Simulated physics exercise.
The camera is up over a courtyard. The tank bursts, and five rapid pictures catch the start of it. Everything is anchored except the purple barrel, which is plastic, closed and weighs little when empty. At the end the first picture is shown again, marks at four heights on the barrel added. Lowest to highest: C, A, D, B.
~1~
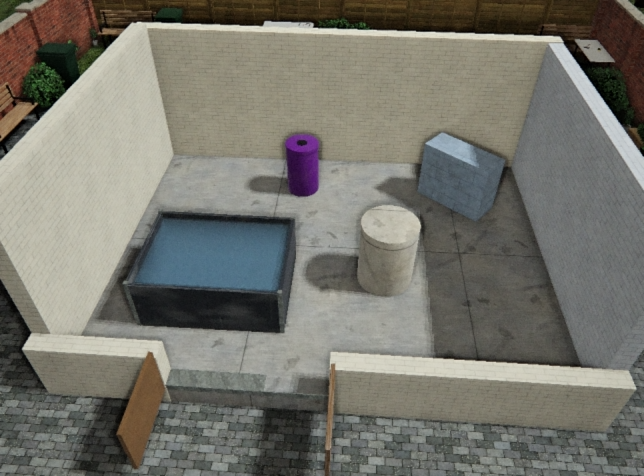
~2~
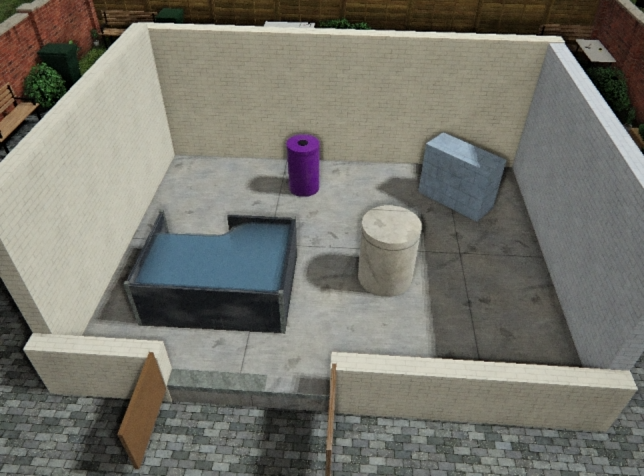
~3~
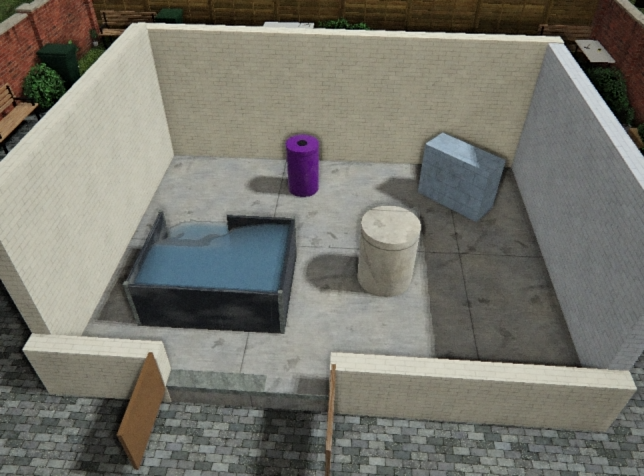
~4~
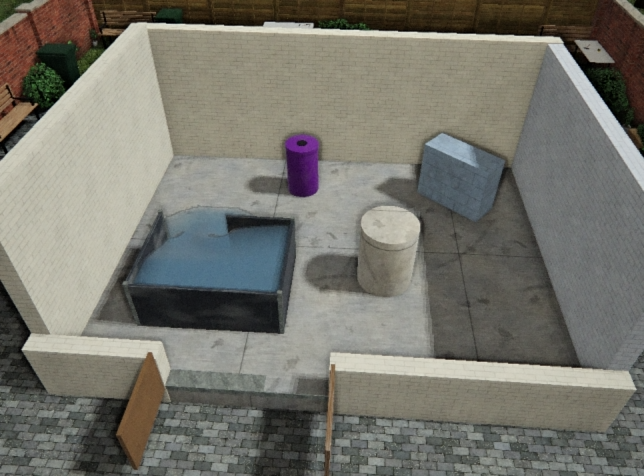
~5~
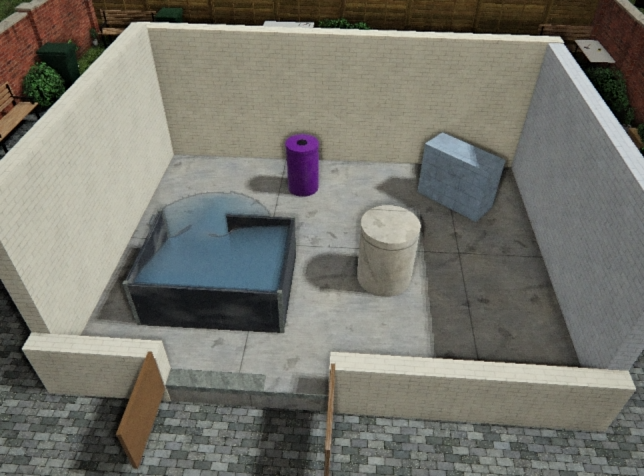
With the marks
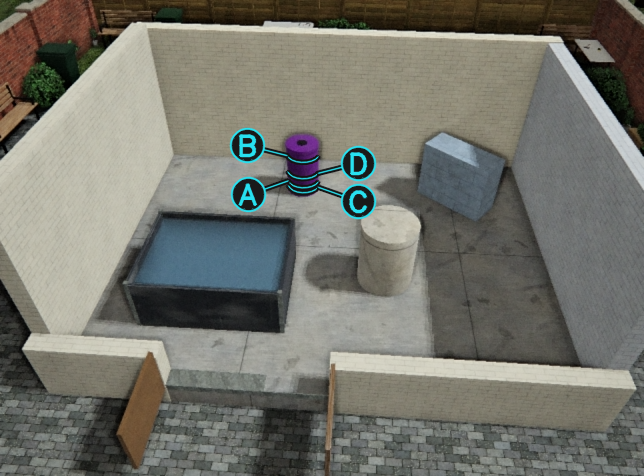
Water spreading behind a dark rectangular tank as part of its back wall disappears, beside a purple barrel in a walled courtyard.
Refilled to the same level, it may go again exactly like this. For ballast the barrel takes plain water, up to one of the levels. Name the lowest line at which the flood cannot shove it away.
D will do.
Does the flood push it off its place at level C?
Yes, that goes wrong.
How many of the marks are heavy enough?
Two of them.
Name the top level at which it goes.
It is A.
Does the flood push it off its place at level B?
No.
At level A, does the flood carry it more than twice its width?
No, it does not.
On the marked copy, A at (302, 187); B at (301, 162); C at (302, 192); D at (301, 178); from the bottom up C, A, D, B.
If A is chosen, it is pushed about half its own width away.
If B is chosen, it does not move.
If C is chosen, it is pushed about 3 times its own width away.
If D is chosen, it does not move.
